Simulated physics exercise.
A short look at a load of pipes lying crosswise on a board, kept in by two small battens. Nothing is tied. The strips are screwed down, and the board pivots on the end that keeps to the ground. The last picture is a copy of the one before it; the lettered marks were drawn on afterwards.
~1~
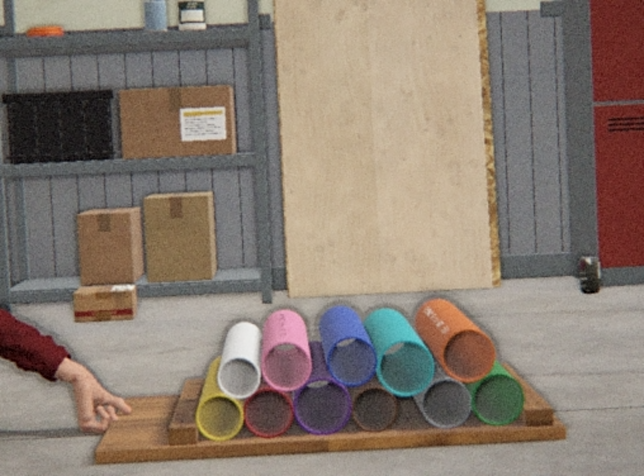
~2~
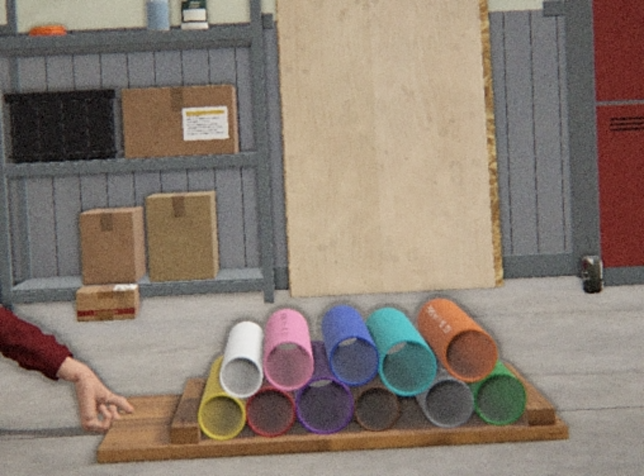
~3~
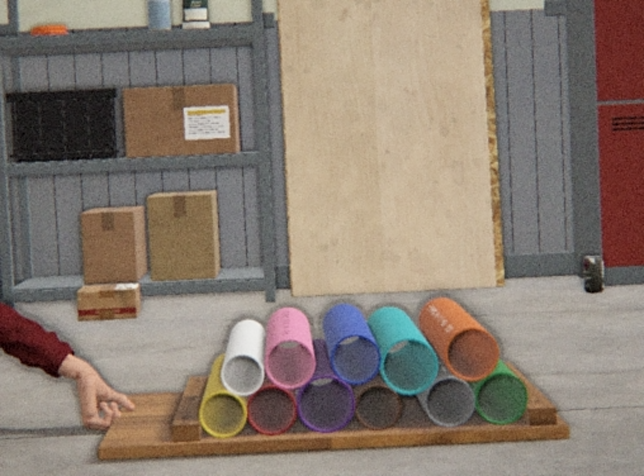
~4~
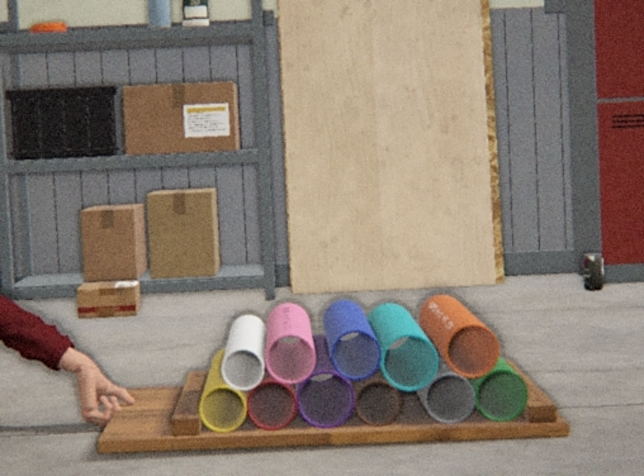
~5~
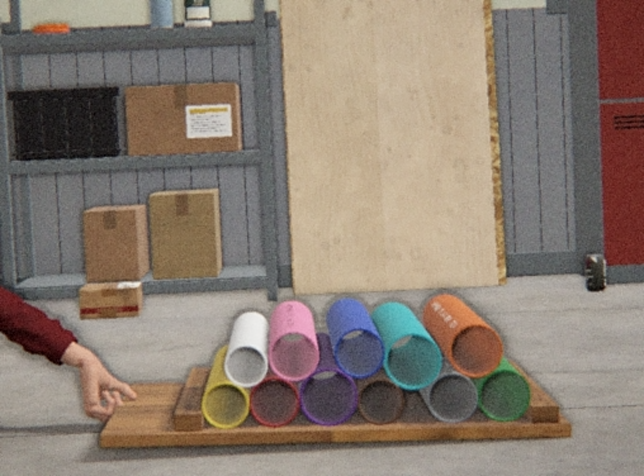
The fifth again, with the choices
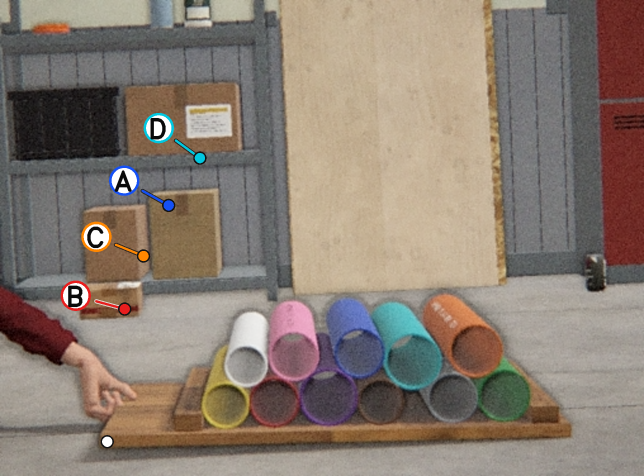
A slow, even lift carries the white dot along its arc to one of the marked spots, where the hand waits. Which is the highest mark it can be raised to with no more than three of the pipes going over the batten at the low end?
Stop at A.
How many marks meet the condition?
The number is three.
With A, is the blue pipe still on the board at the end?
No.
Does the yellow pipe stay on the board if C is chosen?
The yellow pipe: Yes.
On the copy, A at (169, 205); B at (125, 309); C at (144, 256); D at (200, 158); the white dot at (107, 441).
On A. First, board at 18°.
Then, board at 32°.
Finally, board at 32°, three over the low batten (orange, turquoise, blue).
By contrast, B three over the low batten (orange, turquoise, blue); C three over the low batten (orange, turquoise, blue); D seven over the low batten.
